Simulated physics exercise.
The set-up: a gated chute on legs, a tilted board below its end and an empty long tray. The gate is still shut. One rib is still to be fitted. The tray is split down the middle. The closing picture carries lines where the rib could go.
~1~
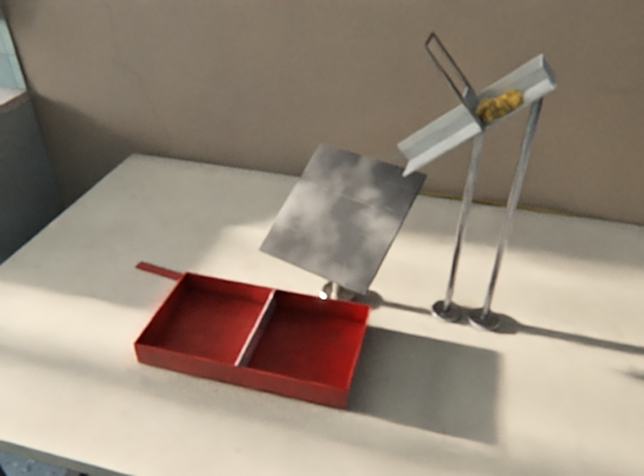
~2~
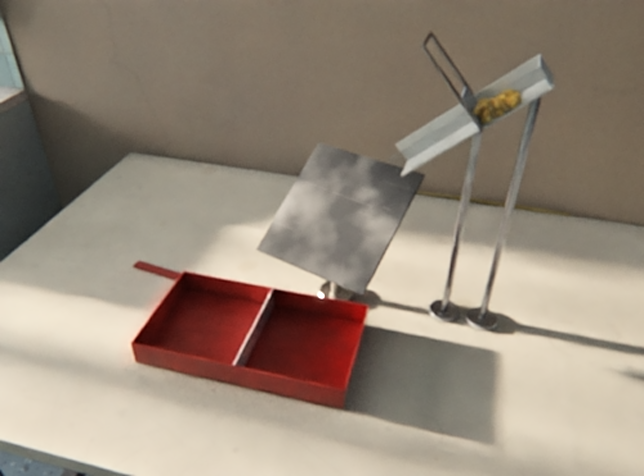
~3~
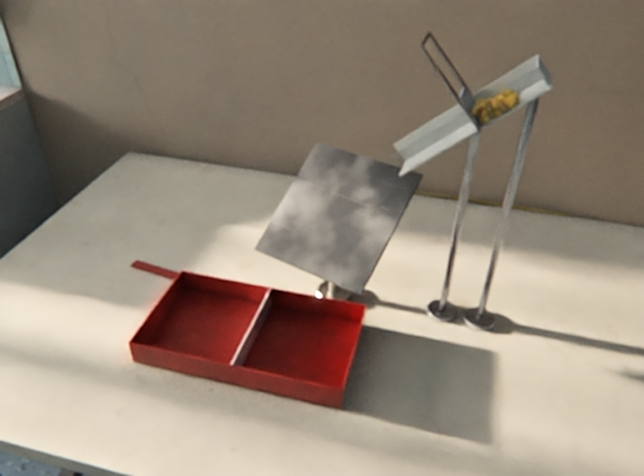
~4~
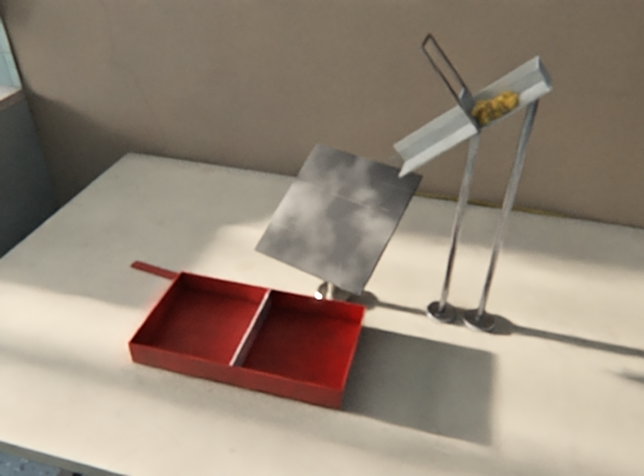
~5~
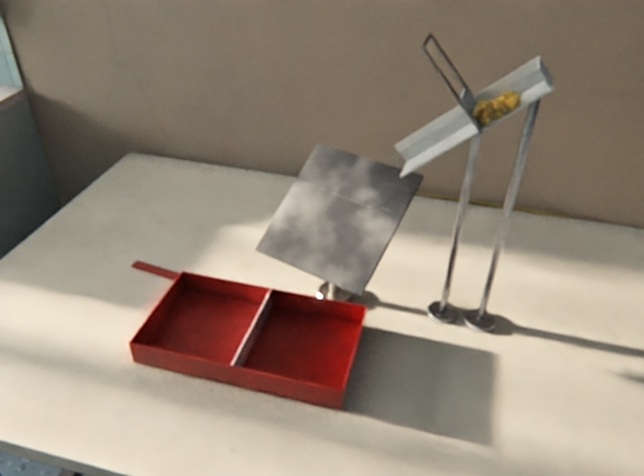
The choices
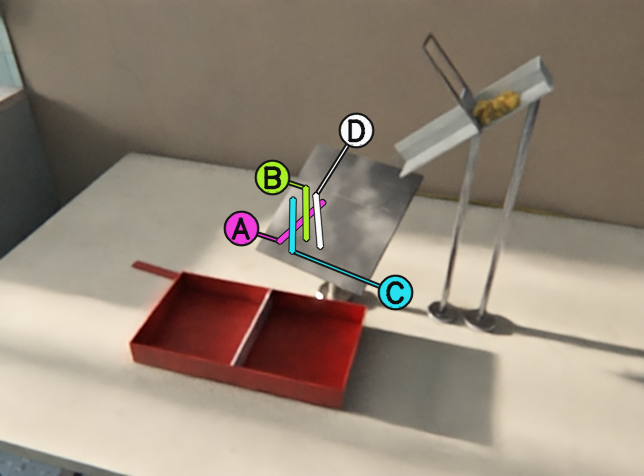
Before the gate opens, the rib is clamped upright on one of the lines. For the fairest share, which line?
A is best.
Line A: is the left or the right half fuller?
More lands on the left.
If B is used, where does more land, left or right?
More lands on the right.
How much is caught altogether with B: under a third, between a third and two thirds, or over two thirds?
Over two thirds.
On the marked copy, line A from (322, 202) to (279, 241); line B from (305, 188) to (306, 238); line C from (293, 199) to (292, 251); line D from (315, 195) to (320, 246).
Choosing A, of what is caught, about two thirds in the left half, about a third in the right.
Choosing B, of what is caught, a small part in the left half, nearly all in the right.
Choosing C, of what is caught, a small part in the left half, nearly all in the right.
Choosing D, of what is caught, a stray few in the left half, nearly all in the right.
